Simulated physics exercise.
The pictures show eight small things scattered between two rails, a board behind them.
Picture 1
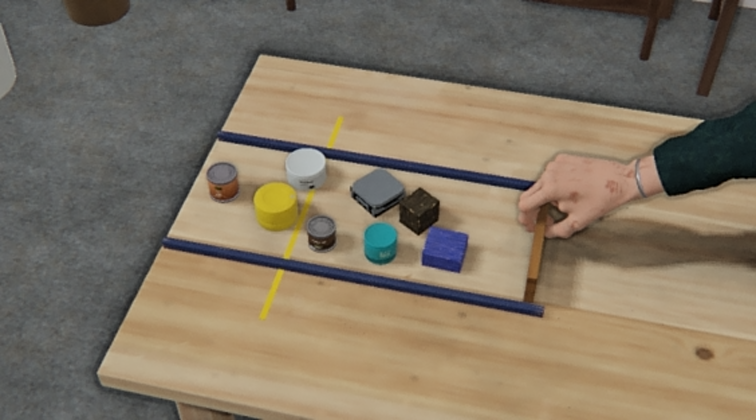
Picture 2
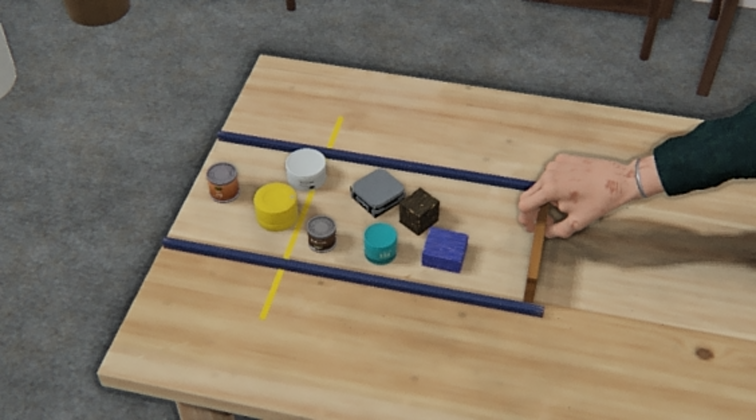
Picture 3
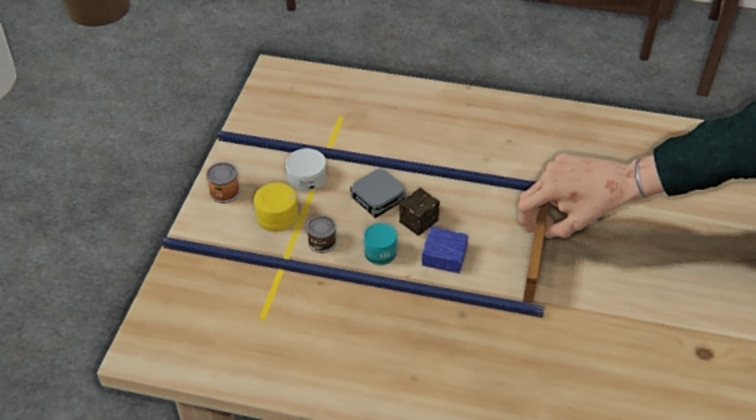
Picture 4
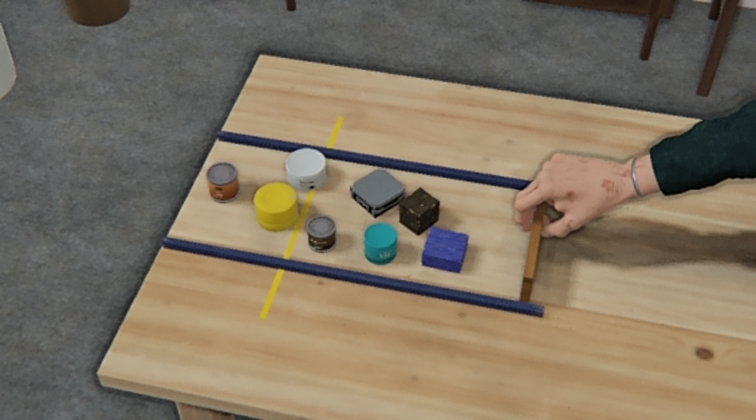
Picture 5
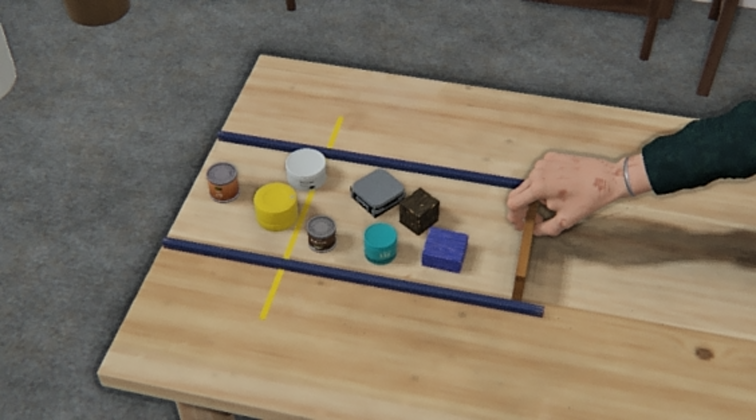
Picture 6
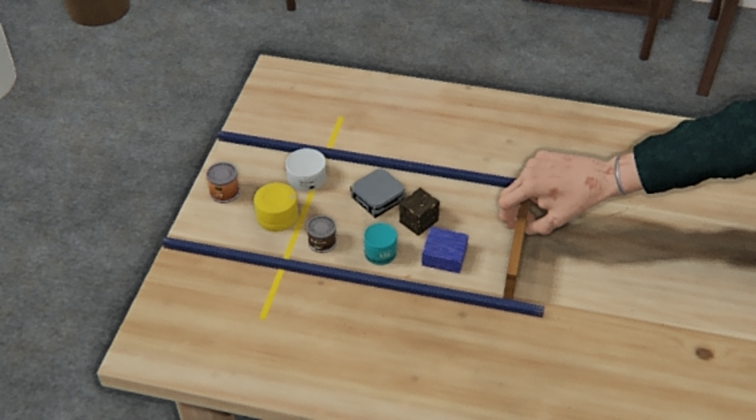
Hand holding a wooden board still between two dark rails, then sliding it slightly left towards eight small, unmoving pots and blocks.
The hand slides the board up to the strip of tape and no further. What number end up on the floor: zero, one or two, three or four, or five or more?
Outcome: The number that fall off is zero.
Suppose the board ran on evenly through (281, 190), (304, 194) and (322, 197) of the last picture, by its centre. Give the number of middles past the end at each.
In that order 0, 0 and 0.
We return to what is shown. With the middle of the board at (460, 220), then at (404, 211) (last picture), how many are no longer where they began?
1 and 5.
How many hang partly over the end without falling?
0 of them.
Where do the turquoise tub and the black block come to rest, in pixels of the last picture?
About (238, 227), and the other about (293, 196).
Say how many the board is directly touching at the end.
The number is 3.
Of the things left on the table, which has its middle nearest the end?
The orange pot.
Early on, none off yet; orange pot at rest near (223, 183); yellow lid at rest near (276, 207); white tub at rest near (306, 170).
Finally, the number that fall off is zero.
